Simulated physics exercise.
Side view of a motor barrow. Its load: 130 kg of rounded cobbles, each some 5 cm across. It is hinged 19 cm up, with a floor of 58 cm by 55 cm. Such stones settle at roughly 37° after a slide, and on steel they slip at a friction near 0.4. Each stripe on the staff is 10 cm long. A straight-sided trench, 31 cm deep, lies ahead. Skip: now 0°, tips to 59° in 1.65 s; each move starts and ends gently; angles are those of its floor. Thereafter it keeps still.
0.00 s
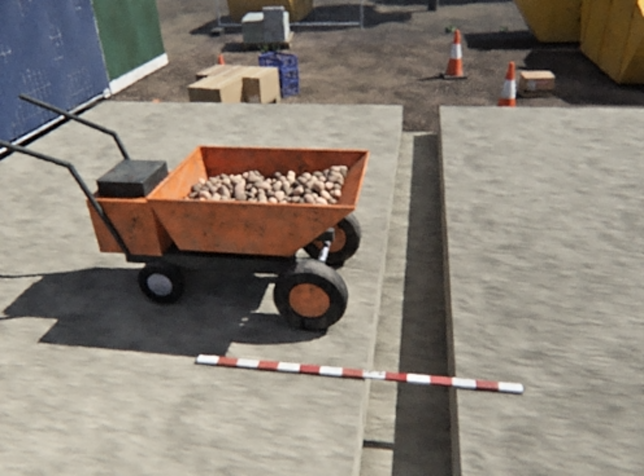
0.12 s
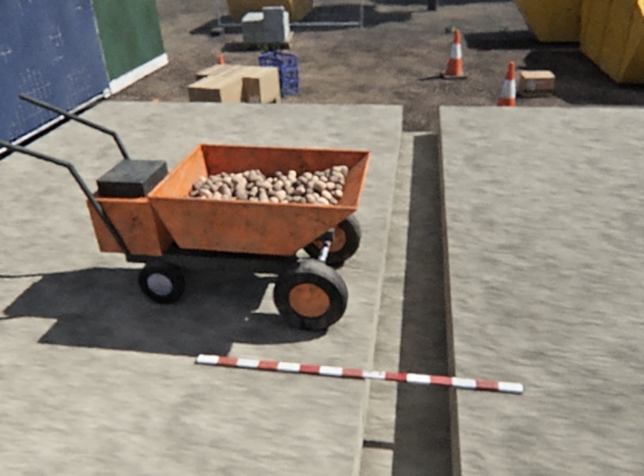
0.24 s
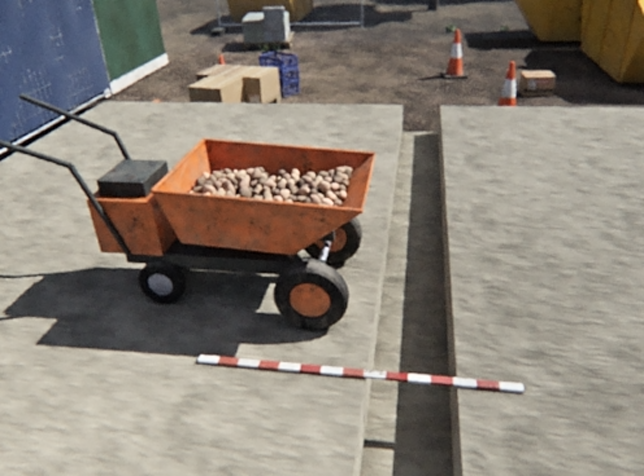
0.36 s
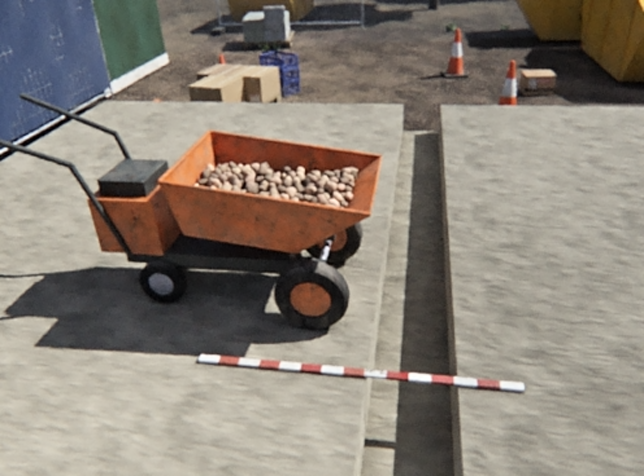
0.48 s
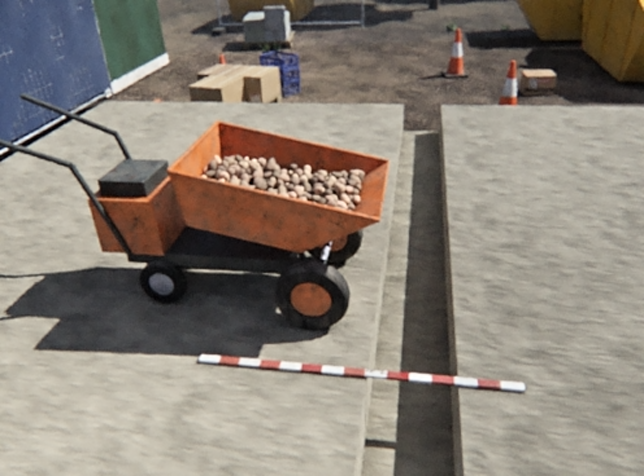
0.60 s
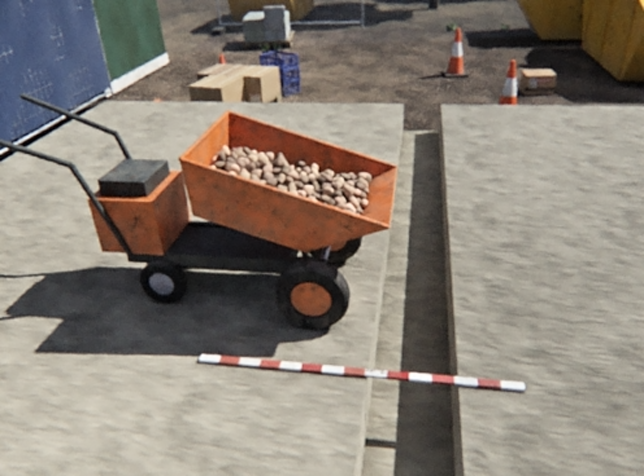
Orange skip of a motor barrow tilting steadily forward to the right, its load of rounded stones shifting inside, beside a narrow trench.
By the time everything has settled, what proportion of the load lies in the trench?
About 55 percent of the load.
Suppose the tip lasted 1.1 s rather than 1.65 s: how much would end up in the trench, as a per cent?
Then some 50 per cent would.
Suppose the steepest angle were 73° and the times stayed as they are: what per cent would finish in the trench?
Roughly 45% would end there.
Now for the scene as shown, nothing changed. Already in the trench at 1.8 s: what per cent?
Something like 10 in a hundred.
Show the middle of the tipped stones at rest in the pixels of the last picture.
The resting stones are centred at roughly (446, 323).
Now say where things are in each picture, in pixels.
The skip is at 0°, its lip at (355, 209); the top of the load is at (315, 181), in the first picture.
Lip at (356, 209), floor tilted 1°, highest stones at (317, 180); the stones move at 0.1 m/s on average, in the second picture.
Lip at (362, 211), floor tilted 3°, highest stones at (290, 179); the stones move at 0.2 m/s on average, in the third picture.
Lip at (370, 215), floor tilted 7°, highest stones at (237, 174); the stones move at 0.3 m/s on average, in the fourth picture.
Lip at (379, 221), floor tilted 12°, highest stones at (232, 167); the stones move at 0.4 m/s on average, in the fifth picture.
The skip is at 18°, its lip at (389, 228); the top of the load is at (233, 158); the stones move at 0.4 m/s on average, in the sixth picture.
After 1.2 s the floor is at 50°; 100 % in the skip; the foremost stones are at (412, 235).
After 1.8 s the floor is at 59°; 74 % in the skip, 12 % in the trench, 13 % past the trench; the foremost stones are at (497, 309).
After 2.1 s the floor is at 59°; 40 % in the skip, 19 % in the trench, 40 % past the trench; the foremost stones are at (559, 308).
After 4.1 s the floor is at 59°; 0 % in the skip, 55 % in the trench, 45 % past the trench; the foremost stones are at (599, 303).
